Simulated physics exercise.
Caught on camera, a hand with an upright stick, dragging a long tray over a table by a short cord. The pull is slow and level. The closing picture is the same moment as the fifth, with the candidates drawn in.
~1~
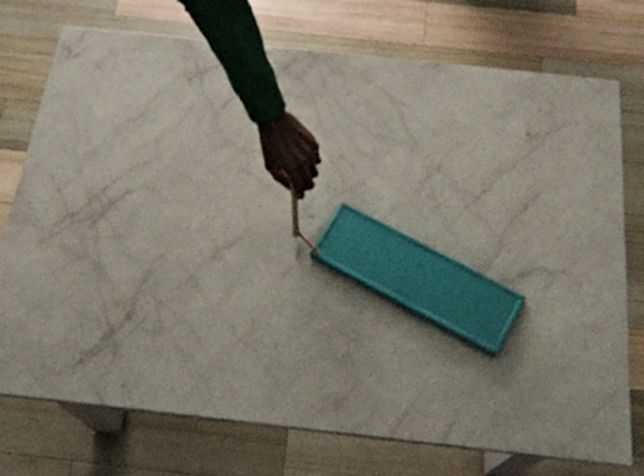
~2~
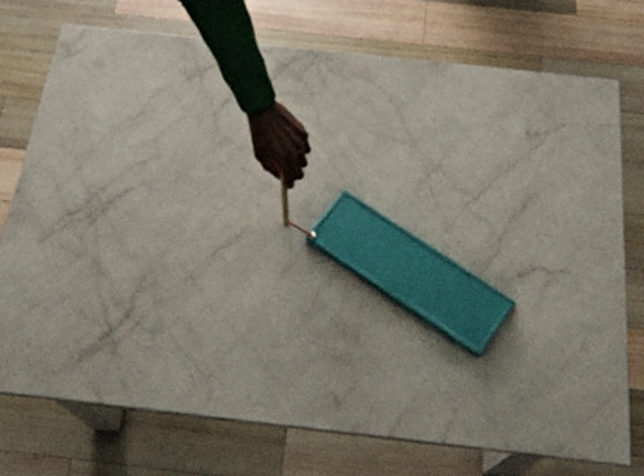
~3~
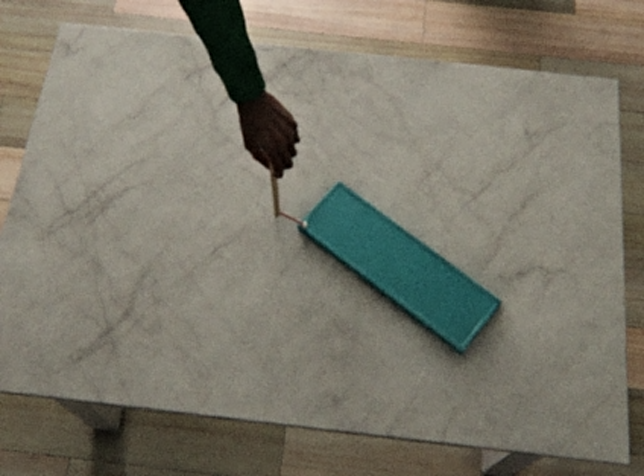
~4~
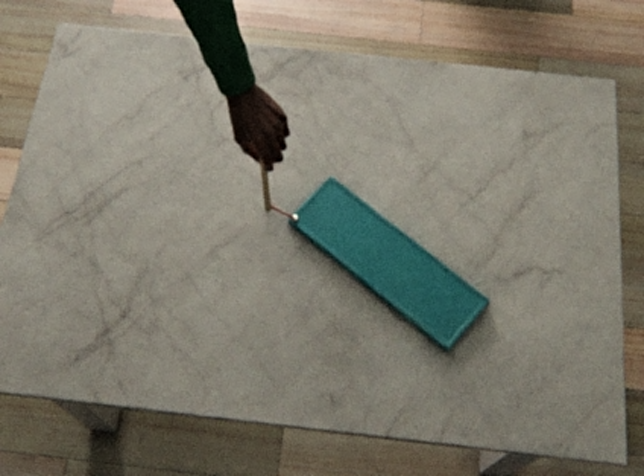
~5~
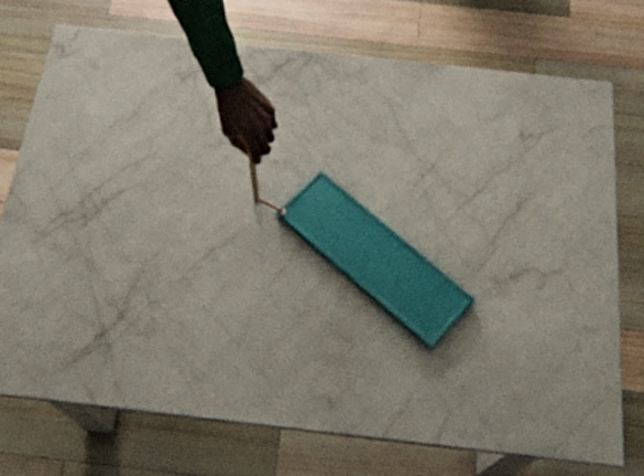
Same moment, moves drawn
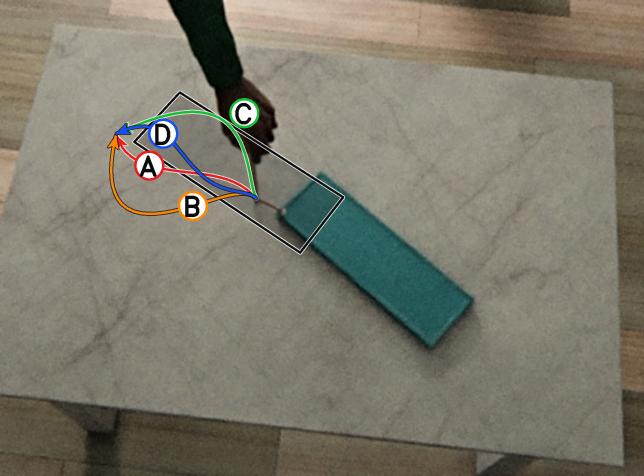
A hand holding an upright stick slowly dragging a long turquoise tray by a short cord leftward across a marbled table.
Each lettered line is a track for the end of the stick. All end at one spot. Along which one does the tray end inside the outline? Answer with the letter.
Path C puts it in the outline.
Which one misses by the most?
Path B.
On the marked copy, A from (257, 198) via (177, 171) to (117, 136); B from (257, 198) via (148, 214) to (116, 136); C from (257, 198) via (220, 119) to (119, 133); D from (257, 198) via (185, 158) to (116, 134); the outline at (238, 169).
Following C. Soon after the start, foot of the stick (237, 136), middle of the tray (328, 216).
Later, foot of the stick (175, 115), middle of the tray (277, 178).
In the end, foot of the stick (117, 135), middle of the tray (236, 168); it lies in the outline.
As for the rest, A leaves its middle at (225, 190); B leaves its middle at (212, 205); D leaves its middle at (230, 182).
